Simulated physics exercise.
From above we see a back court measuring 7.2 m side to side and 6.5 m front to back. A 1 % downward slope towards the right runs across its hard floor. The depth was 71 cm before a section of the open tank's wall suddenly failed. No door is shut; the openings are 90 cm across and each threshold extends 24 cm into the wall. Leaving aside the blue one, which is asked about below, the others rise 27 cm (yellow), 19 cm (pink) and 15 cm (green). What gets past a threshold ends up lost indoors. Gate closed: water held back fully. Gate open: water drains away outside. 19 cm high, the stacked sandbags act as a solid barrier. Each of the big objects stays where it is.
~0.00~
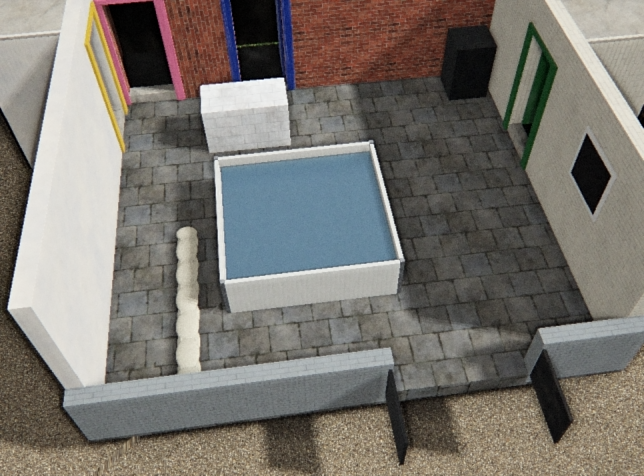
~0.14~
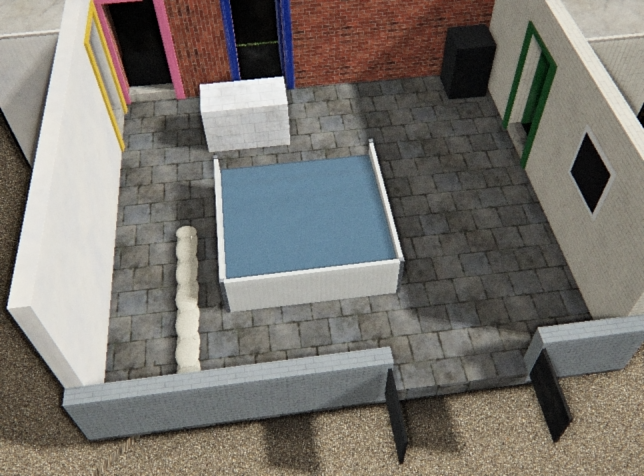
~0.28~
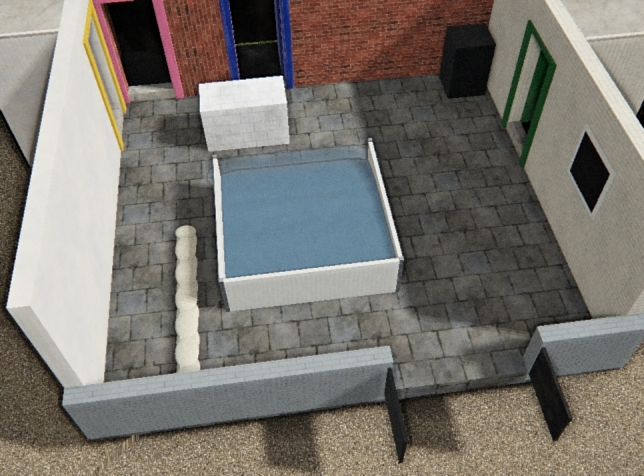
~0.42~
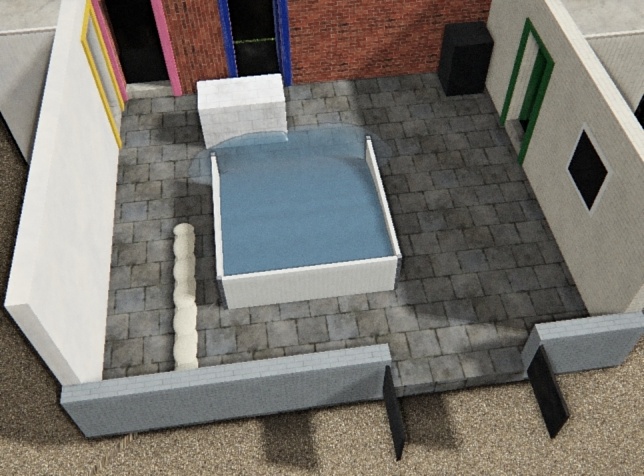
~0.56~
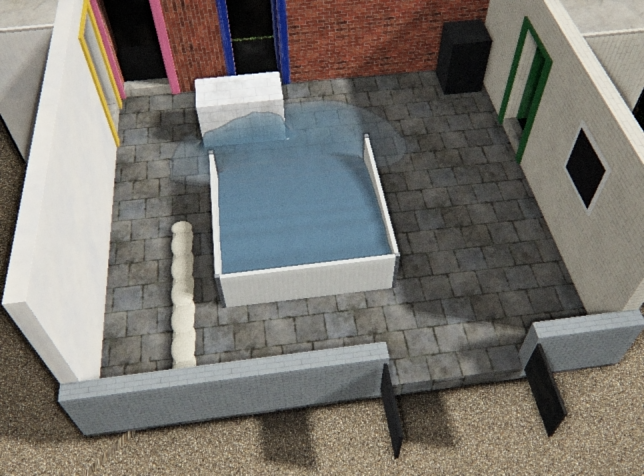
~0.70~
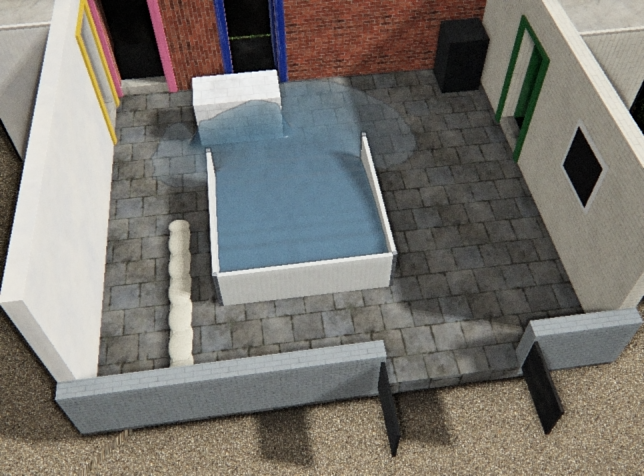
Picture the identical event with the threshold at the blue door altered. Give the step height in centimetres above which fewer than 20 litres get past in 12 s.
18 cm.
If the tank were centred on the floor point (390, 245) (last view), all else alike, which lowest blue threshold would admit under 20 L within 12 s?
About 24 centimetres.
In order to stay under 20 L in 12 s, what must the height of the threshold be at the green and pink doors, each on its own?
Roughly 20 cm for the green door and roughly 21 cm for the pink door.
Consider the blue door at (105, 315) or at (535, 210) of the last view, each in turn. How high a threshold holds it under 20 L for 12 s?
About 11.5 cm for the first and 7.5 cm for the second.
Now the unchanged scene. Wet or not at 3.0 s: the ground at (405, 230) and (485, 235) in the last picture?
Note: Point one not yet reached; point two not yet reached.
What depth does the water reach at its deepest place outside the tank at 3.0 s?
About 50 cm at most.
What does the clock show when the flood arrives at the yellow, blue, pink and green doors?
Yellow: 1.3 s; blue: 1.1 s; pink: 1.6 s; green: 2.6 s.
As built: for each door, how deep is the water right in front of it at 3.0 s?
Lab note, cm: Yellow 25; blue 14; pink 20; green 13.
After 1.4 s water covers 30 % of the floor, deepest (52 cm) near (254, 147); 11 cm at the blue door, 9 litres in over its 10 cm threshold.
After 3.0 s water covers 55 % of the floor, deepest (50 cm) near (466, 65); 14 cm at the blue door, 45 litres in over its 10 cm threshold.
After 12.0 s water covers 95 % of the floor, deepest (14 cm) near (566, 322); 6 cm at the blue door, 119 litres in over its 10 cm threshold.
At the blue door as built, the water arrived by 1.2 s and peaked near 20 cm at 5.4 s.
With a threshold of 15.5 cm, 41 litres would have come in within the 12 s; with 20.5 cm, 10 litres. So under 20 litres takes about 18 cm.
